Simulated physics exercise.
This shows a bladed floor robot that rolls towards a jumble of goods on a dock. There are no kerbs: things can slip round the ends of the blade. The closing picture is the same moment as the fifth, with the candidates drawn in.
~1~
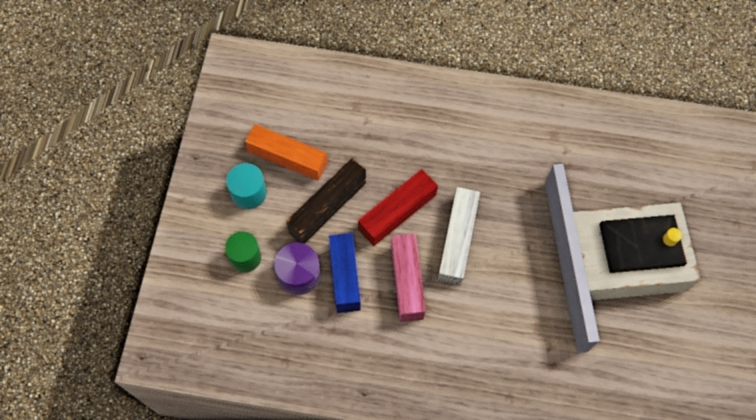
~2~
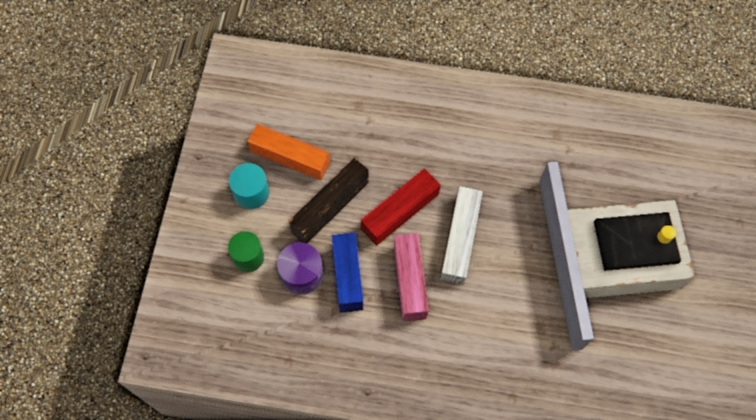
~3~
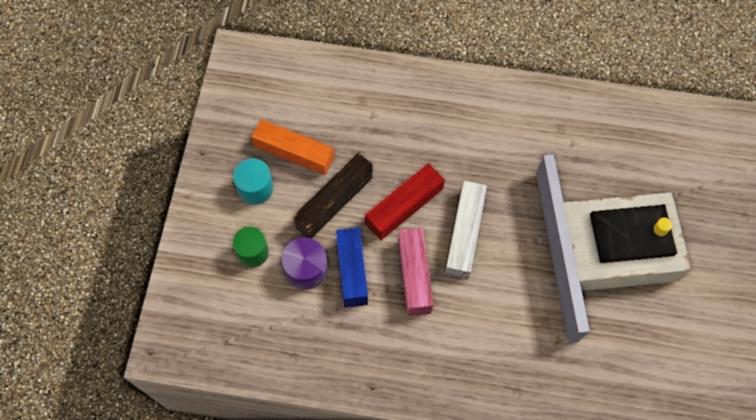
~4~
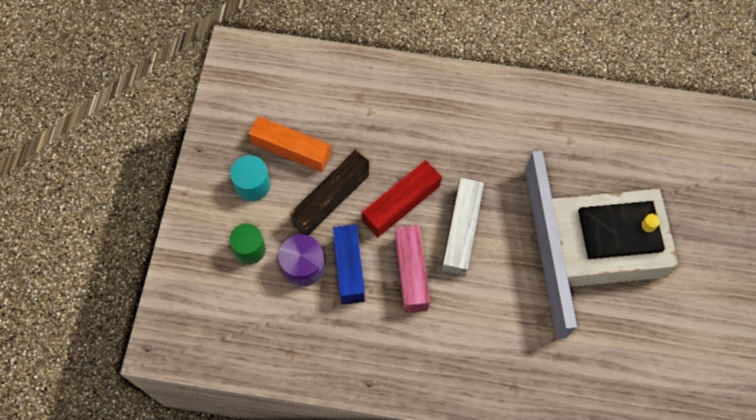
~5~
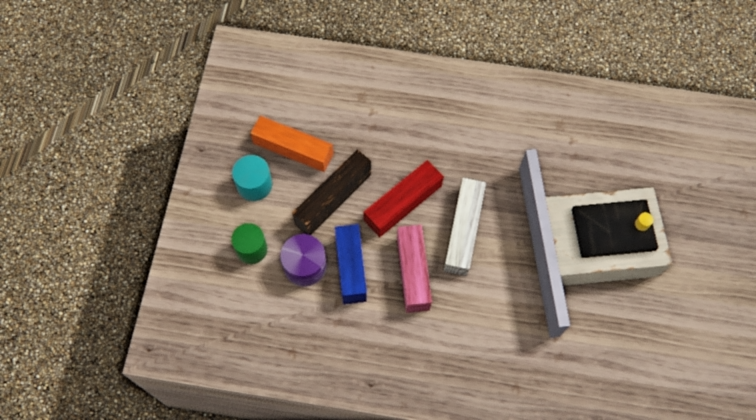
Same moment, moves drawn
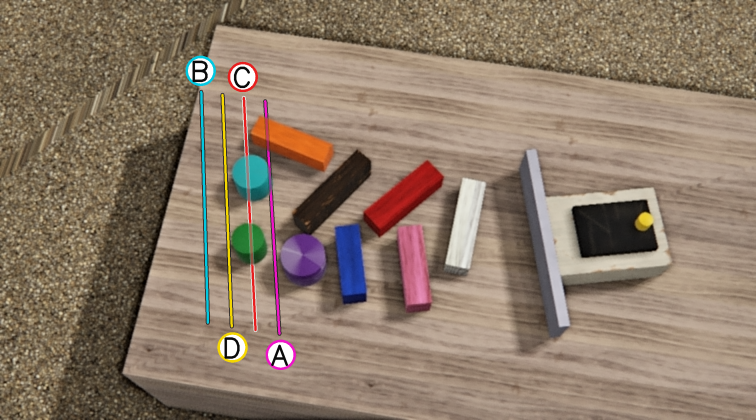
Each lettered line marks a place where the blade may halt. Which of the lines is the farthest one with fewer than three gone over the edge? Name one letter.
C is the last line within the limit.
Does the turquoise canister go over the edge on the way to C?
By then, yes.
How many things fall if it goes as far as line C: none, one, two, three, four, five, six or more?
By then, two.
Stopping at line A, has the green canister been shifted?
Yes.
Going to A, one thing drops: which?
The orange bar.
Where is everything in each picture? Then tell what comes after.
In the first frame, pink stick (408, 278); purple canister (298, 269); orange bar (287, 153).
In the second frame, robot (631, 241); blue stick (347, 273).
In the third frame, robot (628, 234); black bar (334, 197).
In the fourth frame, robot (616, 230); turquoise canister (251, 178).
In the fifth frame, robot (609, 228); pink stick (414, 269); purple canister (304, 261); orange bar (292, 144).
On the marked copy, A at (272, 211); B at (204, 201); C at (249, 208); D at (227, 204).
With C. Early on, robot (502, 212); pink stick (401, 268); red stick (386, 191).
Further on, robot (393, 196); orange bar (229, 132); turquoise canister (231, 172).
At the end, robot (310, 184); turquoise canister over the edge; orange bar over the edge; two fallen.
As for the rest, A is within the limit but short; B drops five; D drops three.
